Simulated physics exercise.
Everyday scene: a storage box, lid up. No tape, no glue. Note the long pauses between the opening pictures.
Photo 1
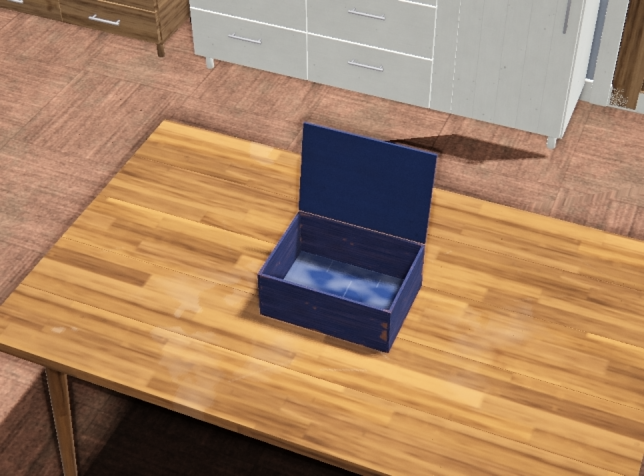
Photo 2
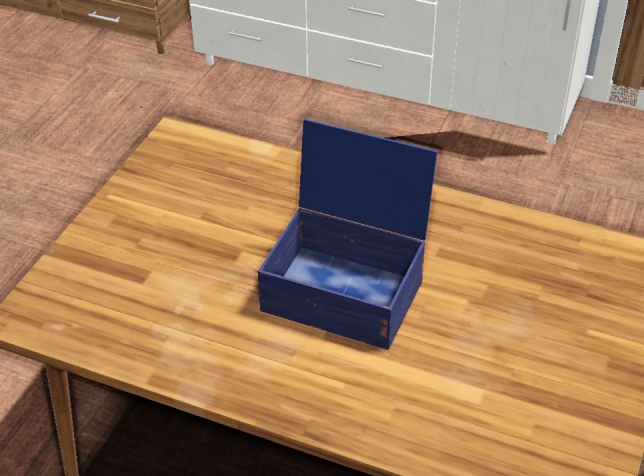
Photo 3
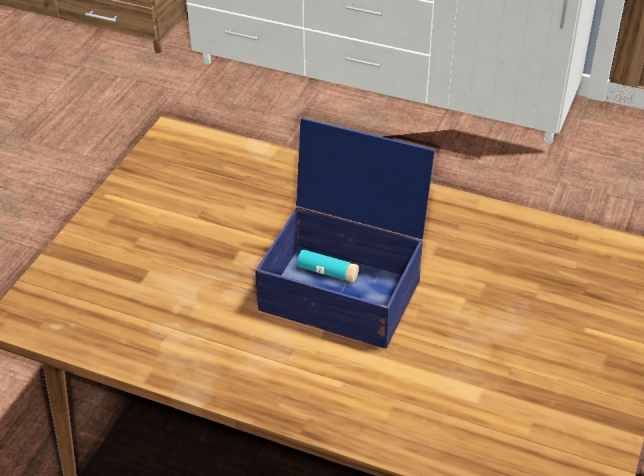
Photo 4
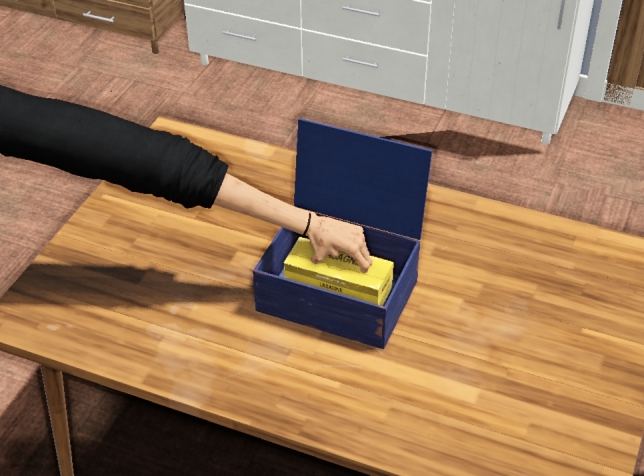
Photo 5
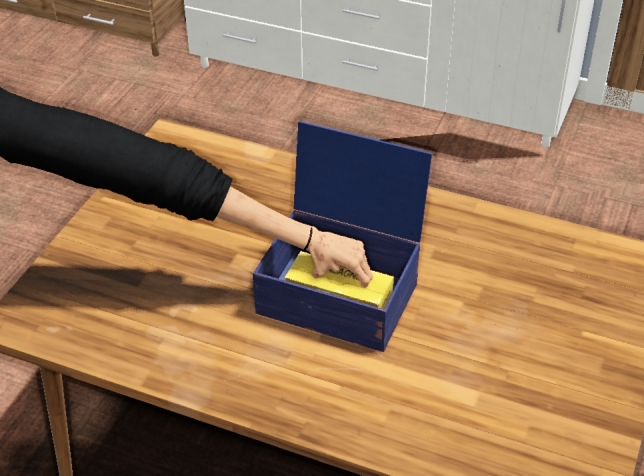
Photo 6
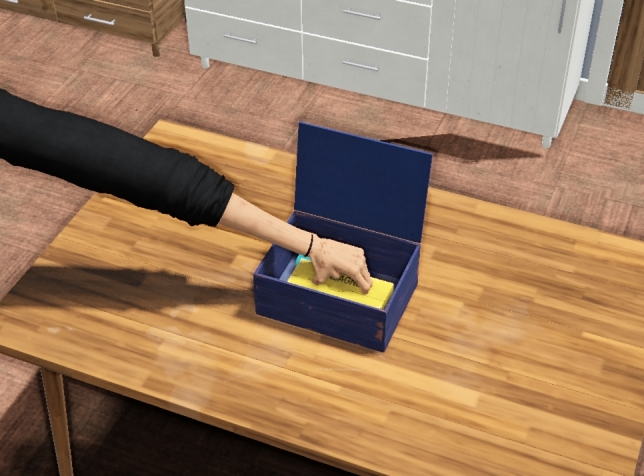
The clip shows an open, empty blue box on a wooden table, then a turquoise shaker lying inside it, after which a hand reaching in from the left lowers a yellow carton into the box.
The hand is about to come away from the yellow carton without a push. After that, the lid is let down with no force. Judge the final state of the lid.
The lid seats properly.
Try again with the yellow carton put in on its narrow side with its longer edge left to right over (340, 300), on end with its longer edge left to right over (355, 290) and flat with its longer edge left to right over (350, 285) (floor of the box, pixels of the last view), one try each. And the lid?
Case one lid shut, case two lid open, case three lid shut.
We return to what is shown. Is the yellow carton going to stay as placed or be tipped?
The yellow carton stays as it was set.
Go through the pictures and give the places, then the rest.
In the first picture, the last thing is not in view yet.
In the second picture, the last thing is not in view yet.
In the third picture, the last thing is not in view yet; turquoise shaker (328, 266).
In the fourth picture, still above its spot; yellow carton (338, 276).
In the fifth picture, still above its spot; yellow carton (339, 290).
In the sixth picture, in place under the hand.
Then, 1.30 s past the last view, lid 86° above the rim.
Then, 1.60 s past the last view, lid 62° above the rim.
Then, 1.80 s past the last view, lid 35° above the rim.
Then, 2.00 s past the last view, lid shut.
Finally, lid shut; both still in place. Final places as the last picture's camera would see them, yellow carton near (339, 297).
